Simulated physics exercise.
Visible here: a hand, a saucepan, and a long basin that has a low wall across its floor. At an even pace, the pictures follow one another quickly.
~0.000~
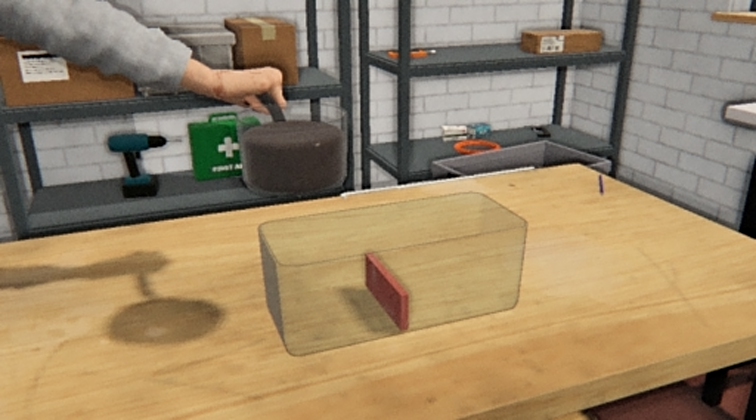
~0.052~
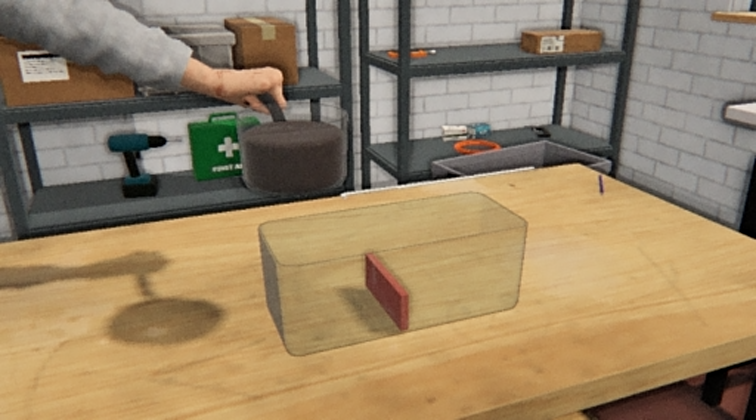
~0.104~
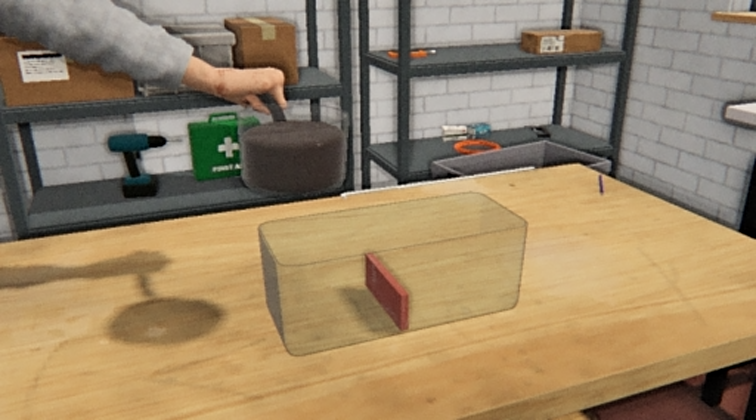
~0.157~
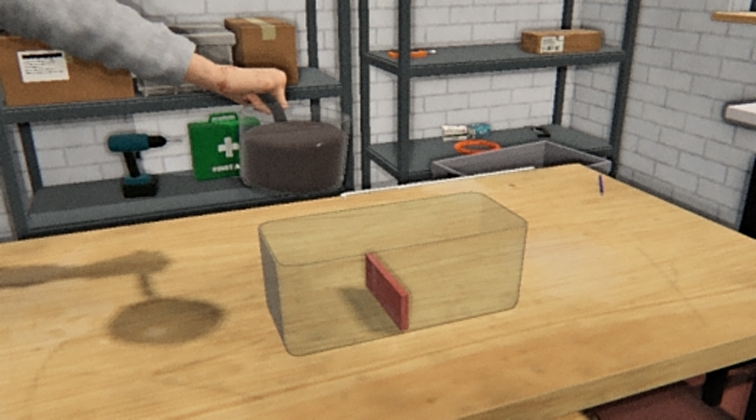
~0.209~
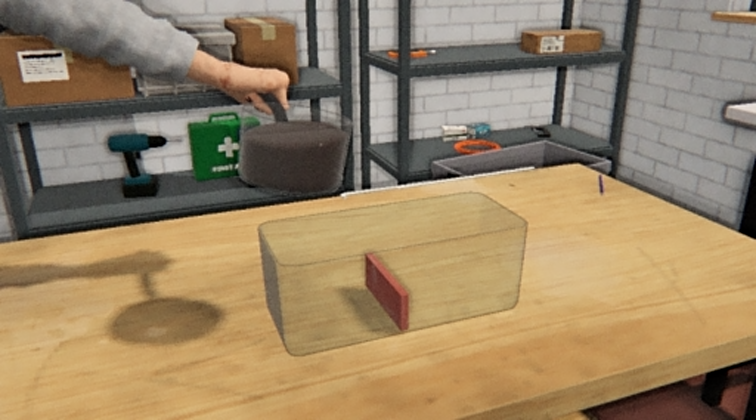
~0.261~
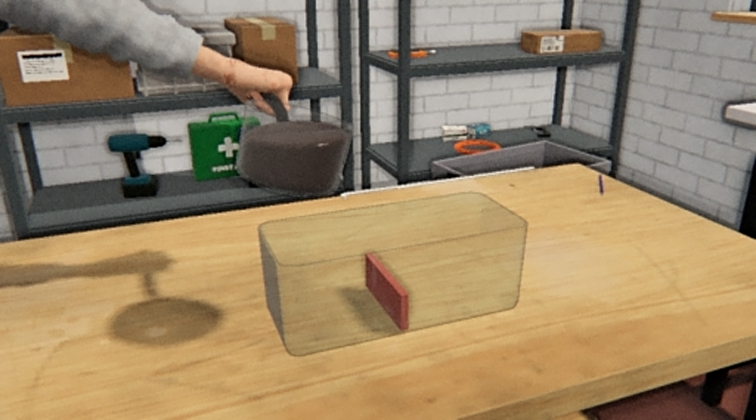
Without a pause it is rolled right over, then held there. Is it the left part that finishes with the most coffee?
No - it is the right part.
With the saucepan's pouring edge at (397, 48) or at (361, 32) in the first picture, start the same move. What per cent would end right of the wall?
The first start gives some 95 %, the second some 95 %.
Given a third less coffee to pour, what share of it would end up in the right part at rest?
I'd put it at some 45 %.
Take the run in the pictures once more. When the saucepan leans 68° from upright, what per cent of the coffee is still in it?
My estimate is close to 70 percent remaining.
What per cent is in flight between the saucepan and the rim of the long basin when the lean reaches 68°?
About 25 per cent.
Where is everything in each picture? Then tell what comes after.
In the first picture, tilt 0°; pouring edge (343, 111); surface from (241, 137) to (340, 128); the long basin's rim runs from (267, 246) to (504, 208); the wall's top is at (385, 274).
In the second picture, tilt 1°; pouring edge (344, 112); surface from (241, 137) to (340, 128).
In the third picture, tilt 3°; pouring edge (345, 114); surface from (242, 137) to (340, 128).
In the fourth picture, tilt 6°; pouring edge (346, 117); surface from (242, 137) to (342, 128).
In the fifth picture, tilt 10°; pouring edge (348, 121); surface from (243, 137) to (343, 129).
In the sixth picture, tilt 16°; pouring edge (350, 126); surface from (242, 138) to (345, 129).
By 0.62 s the tilt is 68° and 69 per cent is still to pour, 2 is left of the wall and 5 right of it.
By 0.89 s the tilt is 93° and 21 per cent is still to pour, 10 is left of the wall and 57 right of it.
By 1.17 s the tilt is 95° and 5 per cent is still to pour, 26 is left of the wall and 66 right of it.
By 1.47 s the tilt is 95° and 1 per cent is still to pour, 32 is left of the wall and 66 right of it.
At rest 33 per cent lies left of the wall, 66 right of it and 0 outside.
